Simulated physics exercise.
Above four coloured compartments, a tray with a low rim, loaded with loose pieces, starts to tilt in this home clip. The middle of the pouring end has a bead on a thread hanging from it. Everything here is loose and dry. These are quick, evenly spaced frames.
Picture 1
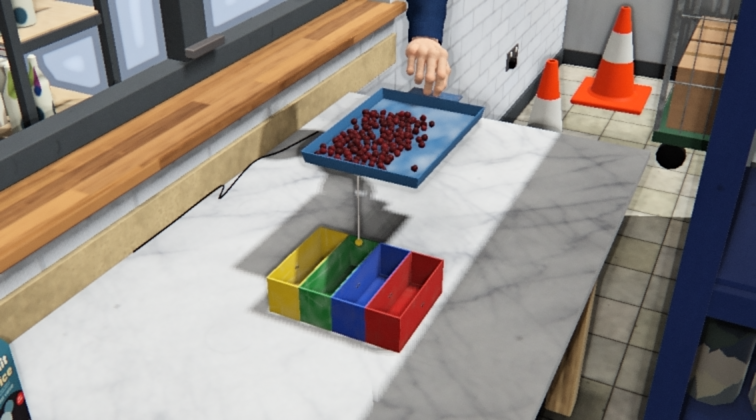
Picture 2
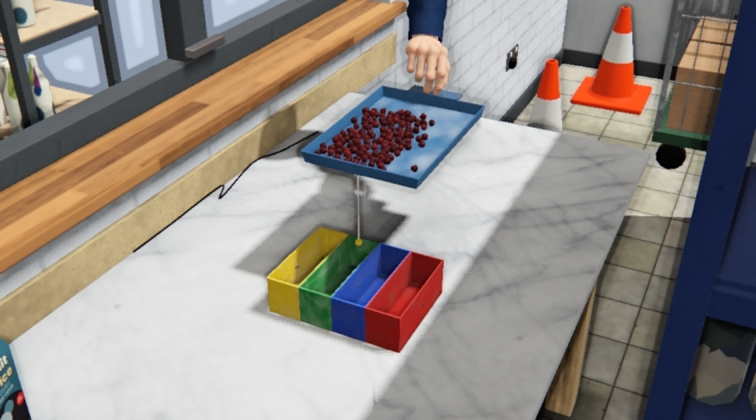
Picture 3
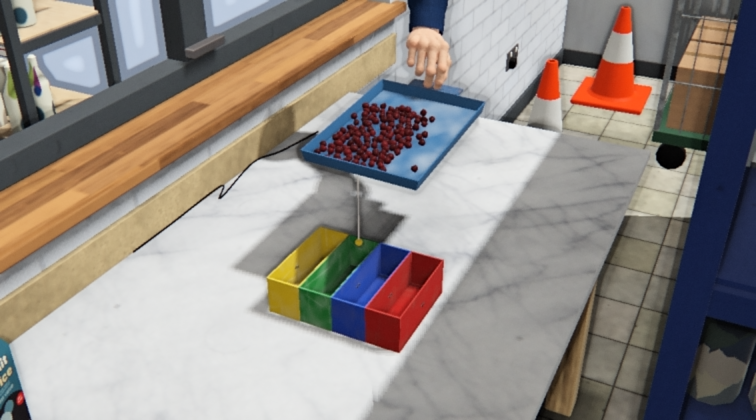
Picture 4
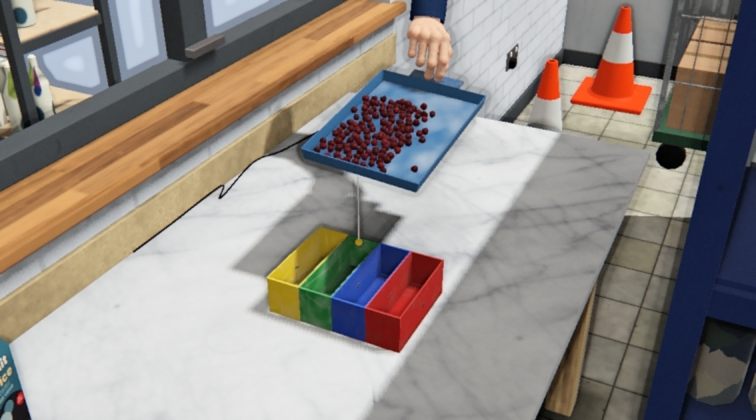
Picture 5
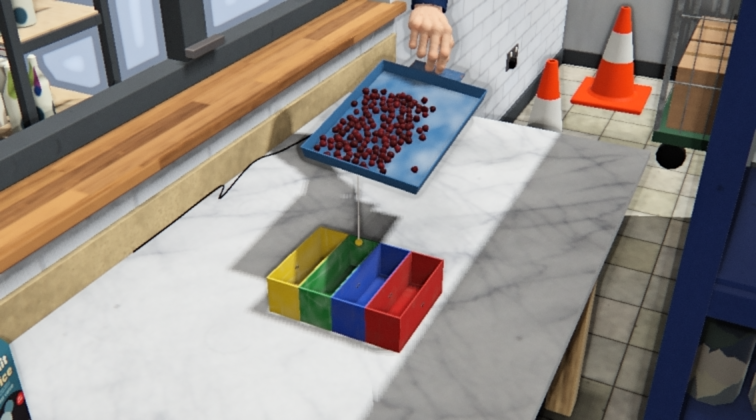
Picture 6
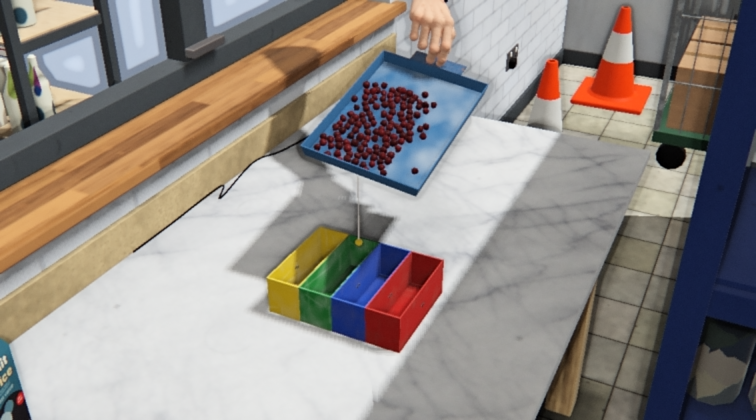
Blue tray of dark red cherries tilting gradually above yellow, green, blue and red compartments as a hand raises its far edge.
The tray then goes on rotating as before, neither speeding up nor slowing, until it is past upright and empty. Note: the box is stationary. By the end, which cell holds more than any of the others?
That would be the red one.
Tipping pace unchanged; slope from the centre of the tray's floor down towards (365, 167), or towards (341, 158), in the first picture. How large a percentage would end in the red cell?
It comes to about 10 per cent the first time and about 0 per cent the second.
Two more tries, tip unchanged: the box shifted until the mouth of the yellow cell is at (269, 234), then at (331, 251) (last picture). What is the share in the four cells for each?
Close to 0 in a hundred, followed by close to 100 in a hundred.
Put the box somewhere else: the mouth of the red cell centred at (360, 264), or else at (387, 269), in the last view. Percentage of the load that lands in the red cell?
Around 10 % followed by around 50 %.
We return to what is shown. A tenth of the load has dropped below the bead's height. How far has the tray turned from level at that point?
I'd say close to 90 degrees.
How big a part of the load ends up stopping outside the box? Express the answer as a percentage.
Near 10 in a hundred.
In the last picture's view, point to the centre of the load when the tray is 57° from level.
At about (395, 153).
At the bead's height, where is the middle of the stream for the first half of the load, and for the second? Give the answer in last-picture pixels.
(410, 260) first, (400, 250) later.
Just after the last frame, tray tipped steeply; almost all on the tray; just a few in the red cell; just a few falling or outside the box.
A moment on, tray tipped right over; the larger part on the tray; about a tenth in the red cell; just a few in the blue cell; just a few falling or outside the box.
Further on, tray tipped past a quarter turn; roughly two thirds in the red cell; roughly a third in the blue cell; just a few in the green cell; about a tenth falling or outside the box.
When it is over, tray tipped past a quarter turn; roughly two thirds in the red cell; roughly a third in the blue cell; just a few in the green cell; not one in the yellow cell; about a tenth outside the box.
